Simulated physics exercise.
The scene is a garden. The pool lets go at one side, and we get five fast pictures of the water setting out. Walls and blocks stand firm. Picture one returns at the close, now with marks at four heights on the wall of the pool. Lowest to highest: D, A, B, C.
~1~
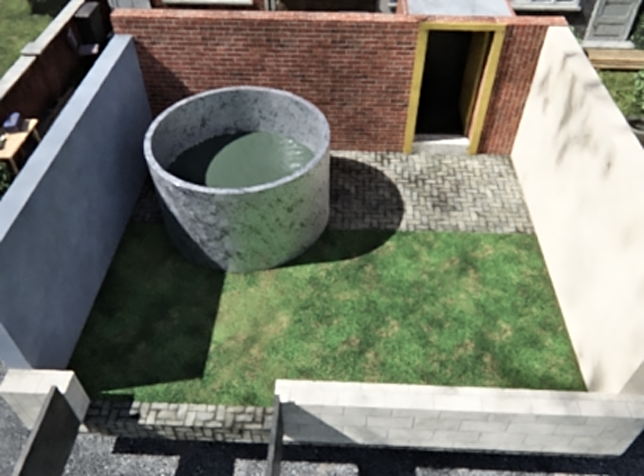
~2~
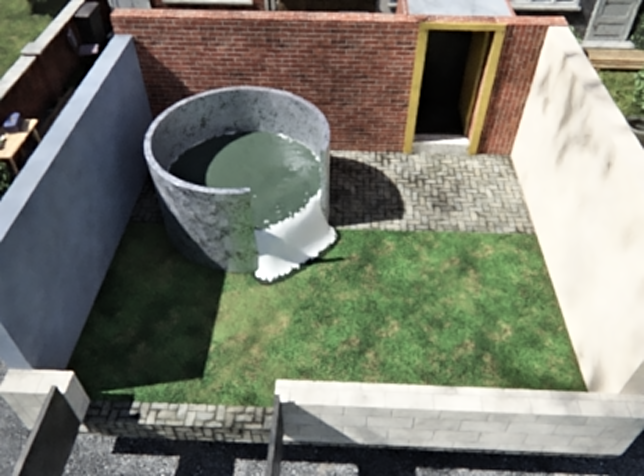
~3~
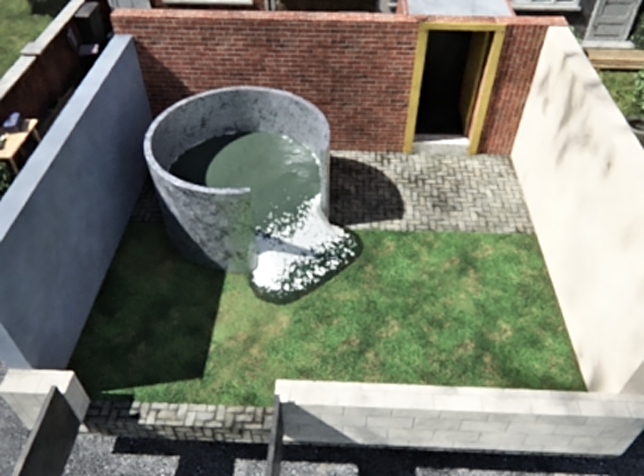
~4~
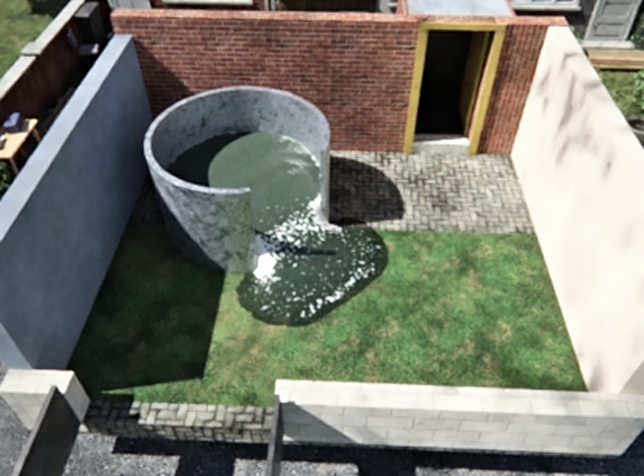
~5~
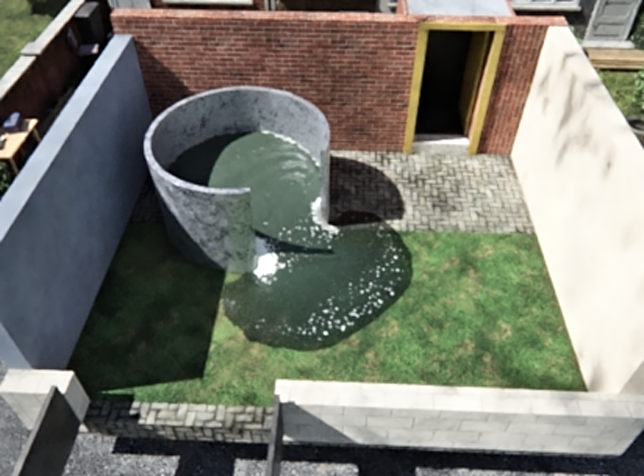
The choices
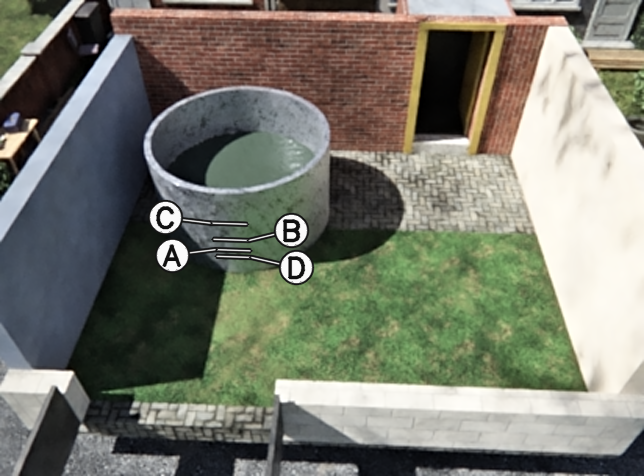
The clip opens on a walled garden with a round grey pool of still water standing on the grass near a brick wall and a yellow doorway. The front right side of the pool gives way and white, foaming water pours out, then spreads across the lawn in a widening dark, glinting puddle.
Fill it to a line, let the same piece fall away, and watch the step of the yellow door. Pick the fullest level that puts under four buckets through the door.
It is C.
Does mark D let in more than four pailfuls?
No, not at all.
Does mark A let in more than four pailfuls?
No, not at all.
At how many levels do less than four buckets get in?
All of them.
In white, A at (232, 250); B at (231, 239); C at (228, 223); D at (234, 256); from the bottom up D, A, B, C.
Choosing A, nothing gets over.
Choosing B, nothing gets over.
Choosing C, a splash gets over, under a bucket.
Choosing D, nothing gets over.
